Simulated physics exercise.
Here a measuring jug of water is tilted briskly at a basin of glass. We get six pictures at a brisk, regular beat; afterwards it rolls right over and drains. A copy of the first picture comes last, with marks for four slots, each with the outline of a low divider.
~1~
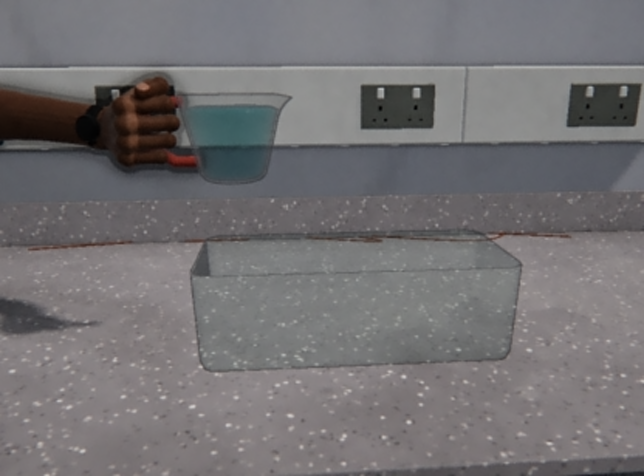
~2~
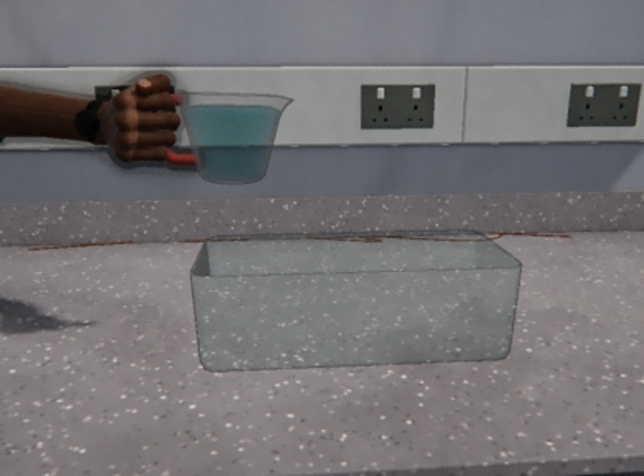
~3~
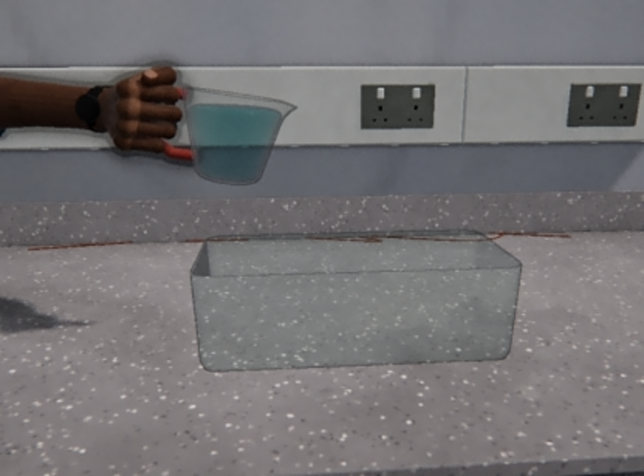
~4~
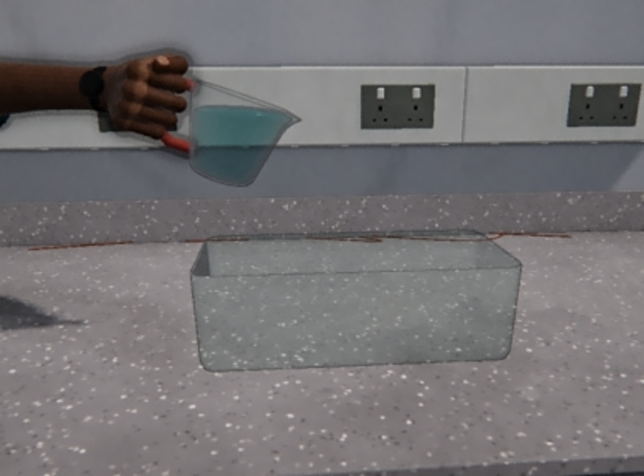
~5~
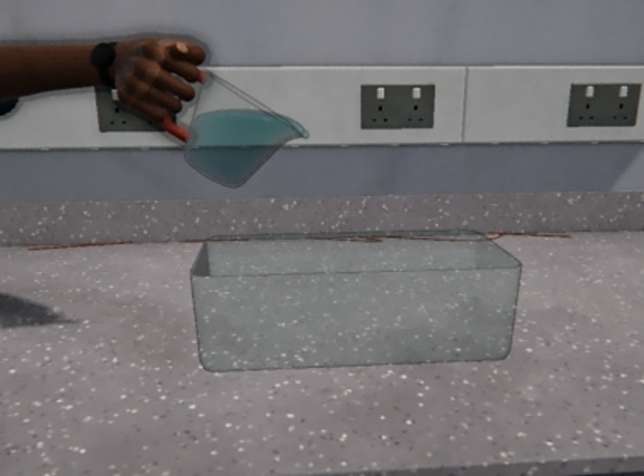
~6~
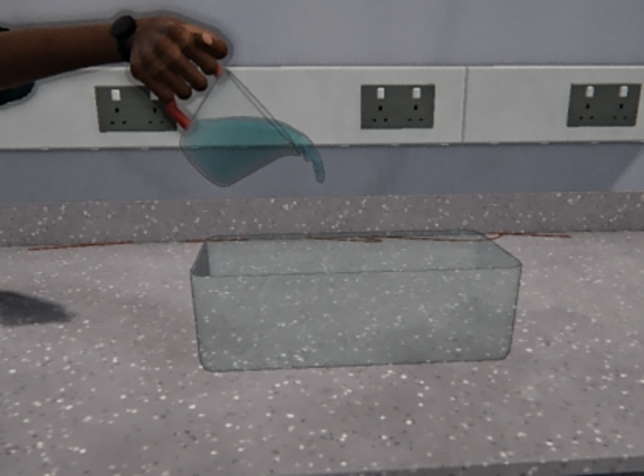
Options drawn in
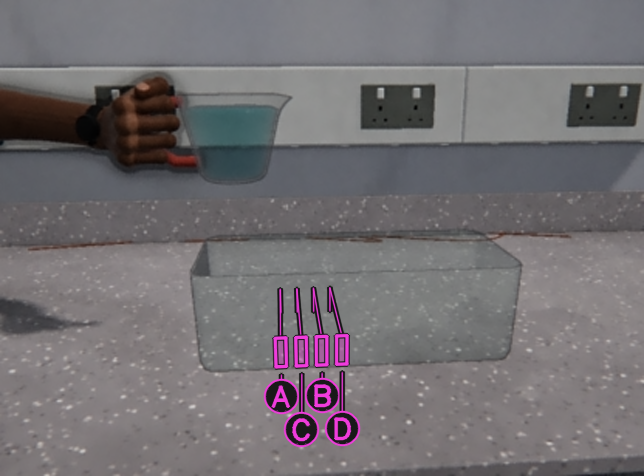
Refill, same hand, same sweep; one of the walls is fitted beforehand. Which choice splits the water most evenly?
D beats the others.
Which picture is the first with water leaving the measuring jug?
Picture 5.
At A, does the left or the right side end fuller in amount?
The right side.
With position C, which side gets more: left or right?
The right side.
On the marked copy, A at (281, 374); B at (322, 373); C at (301, 373); D at (342, 372).
Choosing A, about 6 % ends left of the wall and 93 % right of it.
Choosing B, about 26 % ends left of the wall and 73 % right of it.
Choosing C, about 11 % ends left of the wall and 88 % right of it.
Choosing D, about 48 % ends left of the wall and 50 % right of it.
